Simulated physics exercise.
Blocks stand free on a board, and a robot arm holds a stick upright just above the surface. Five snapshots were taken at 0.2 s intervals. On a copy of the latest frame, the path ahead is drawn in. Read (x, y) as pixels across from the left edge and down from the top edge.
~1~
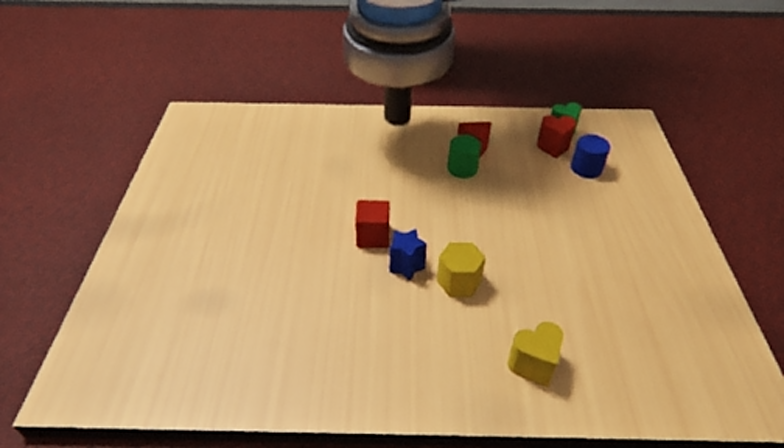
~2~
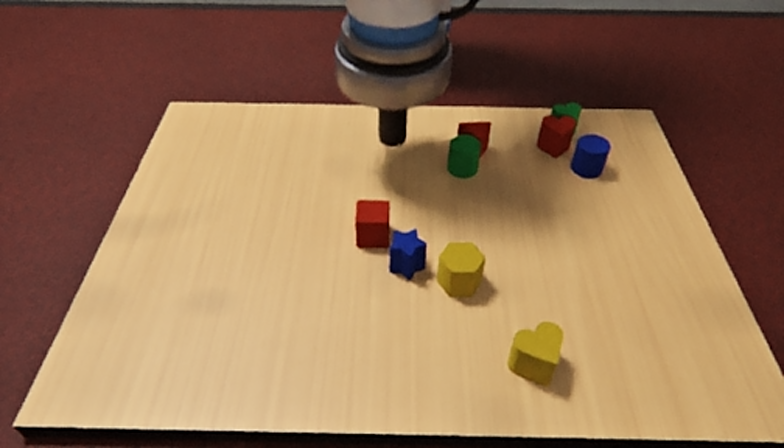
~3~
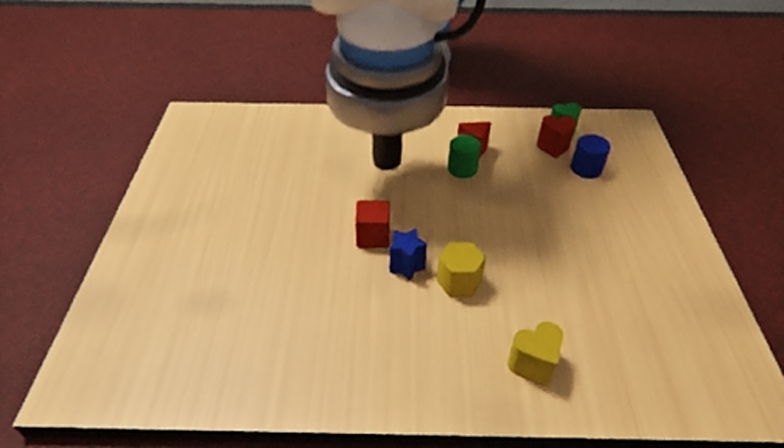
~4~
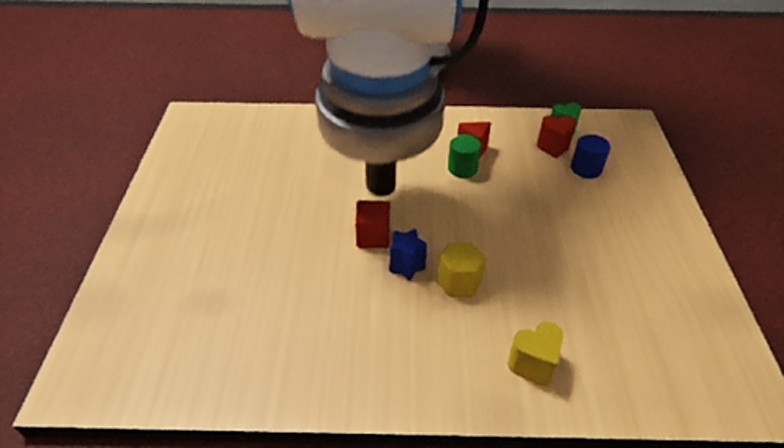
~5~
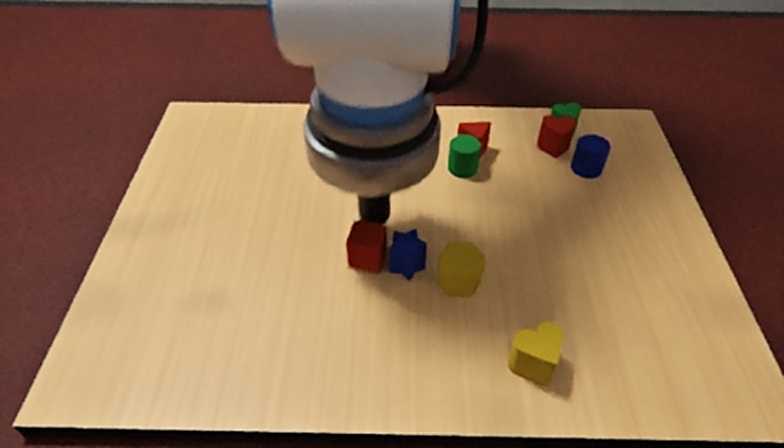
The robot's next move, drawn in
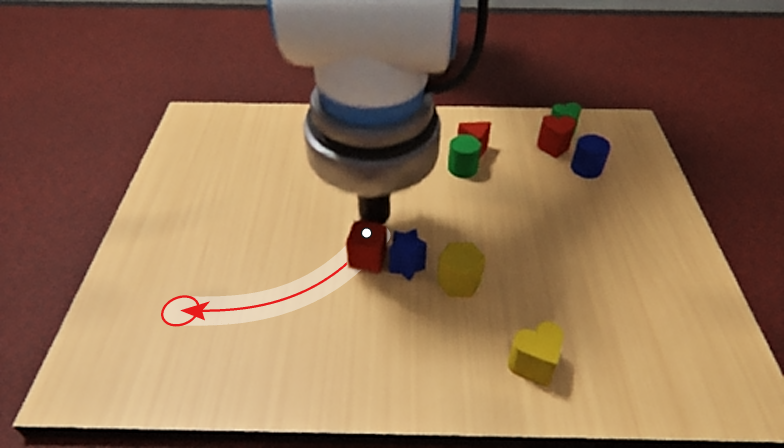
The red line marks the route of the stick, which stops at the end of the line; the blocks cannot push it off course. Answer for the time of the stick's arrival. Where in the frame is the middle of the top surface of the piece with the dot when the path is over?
I'd say the piece with the dot ends with its top centre at (349, 273).
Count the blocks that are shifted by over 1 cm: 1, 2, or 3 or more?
It shifts a single block.
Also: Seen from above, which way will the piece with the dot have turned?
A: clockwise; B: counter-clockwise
The correct letter is B.
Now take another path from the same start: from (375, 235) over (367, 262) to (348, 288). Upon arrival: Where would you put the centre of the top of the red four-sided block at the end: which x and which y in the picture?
It should be at (343, 292) by then.
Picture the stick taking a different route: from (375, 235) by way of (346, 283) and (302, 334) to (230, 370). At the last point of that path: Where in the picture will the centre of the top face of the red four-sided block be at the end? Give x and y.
For the centre of its top, I'd go with (345, 314).
Drawn move, from (375, 235) via (329, 278) and (259, 306), ending at (180, 311); the dot is on the red four-sided block.
The first path, step by step. One third of the way, stick (325, 260); red four-sided block (349, 273), turned 50° anticlockwise.
Two thirds of the way, stick (252, 288); red four-sided block (349, 273), turned 55° anticlockwise.
At the end, stick (173, 292); red four-sided block (349, 273), turned 55° anticlockwise; blue star-shaped block still.
